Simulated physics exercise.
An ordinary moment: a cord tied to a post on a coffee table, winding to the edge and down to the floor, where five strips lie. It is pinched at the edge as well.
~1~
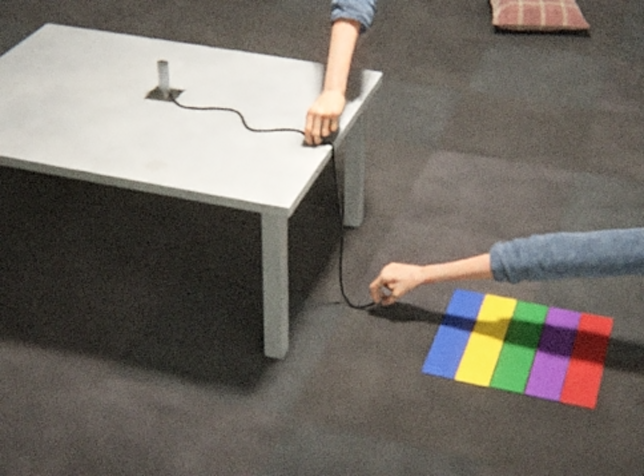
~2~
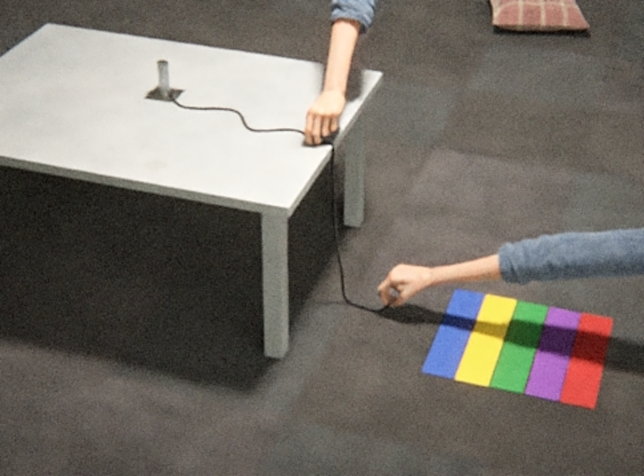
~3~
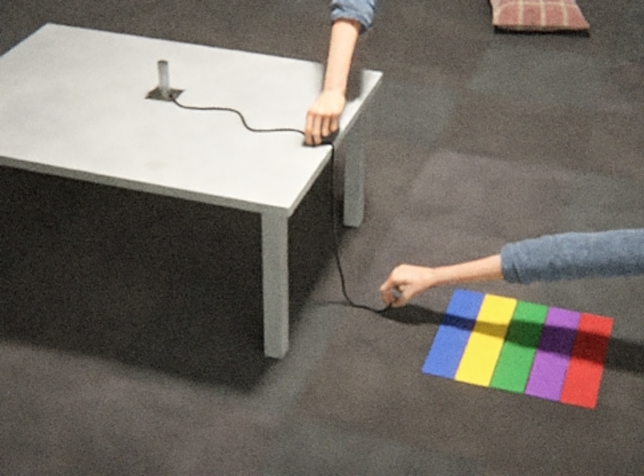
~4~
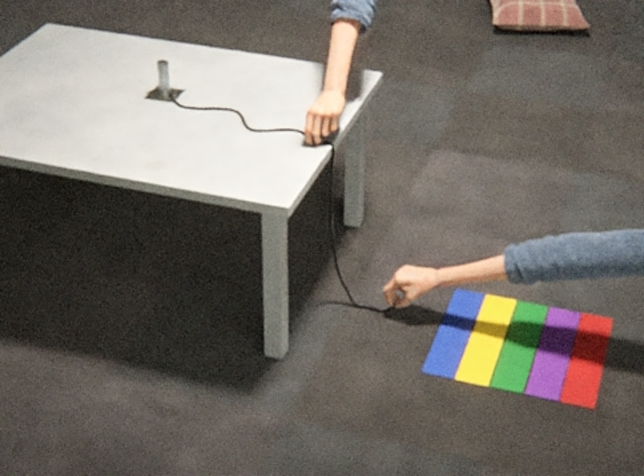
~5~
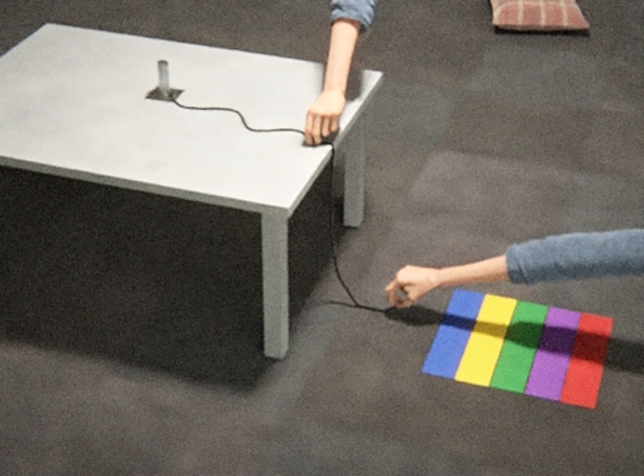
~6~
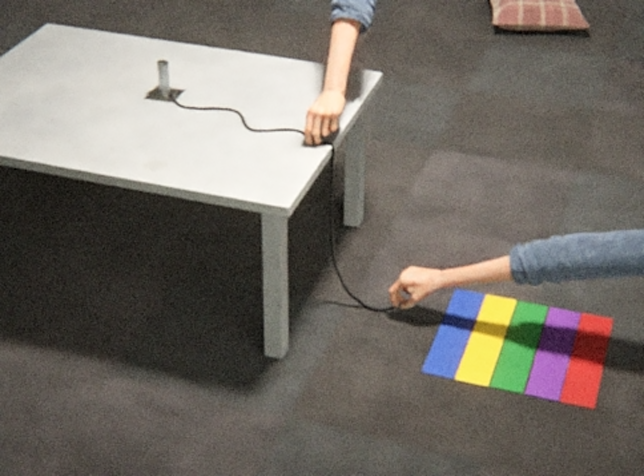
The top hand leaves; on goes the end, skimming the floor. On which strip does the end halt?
The end stops over the green strip.
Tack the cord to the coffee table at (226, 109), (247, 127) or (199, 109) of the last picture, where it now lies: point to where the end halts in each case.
In that order: (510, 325), (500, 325) and (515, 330).
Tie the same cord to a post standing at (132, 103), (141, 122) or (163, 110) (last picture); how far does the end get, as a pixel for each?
In that order: (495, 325), (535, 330) and (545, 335).
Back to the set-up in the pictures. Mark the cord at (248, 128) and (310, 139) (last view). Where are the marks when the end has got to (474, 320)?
They go to (274, 126) and to (334, 149).
A little later, end near (474, 320); over yellow.
Next, end near (506, 326); over yellow.
When it is tight, end near (526, 330); over green. It gets as far as the green strip.
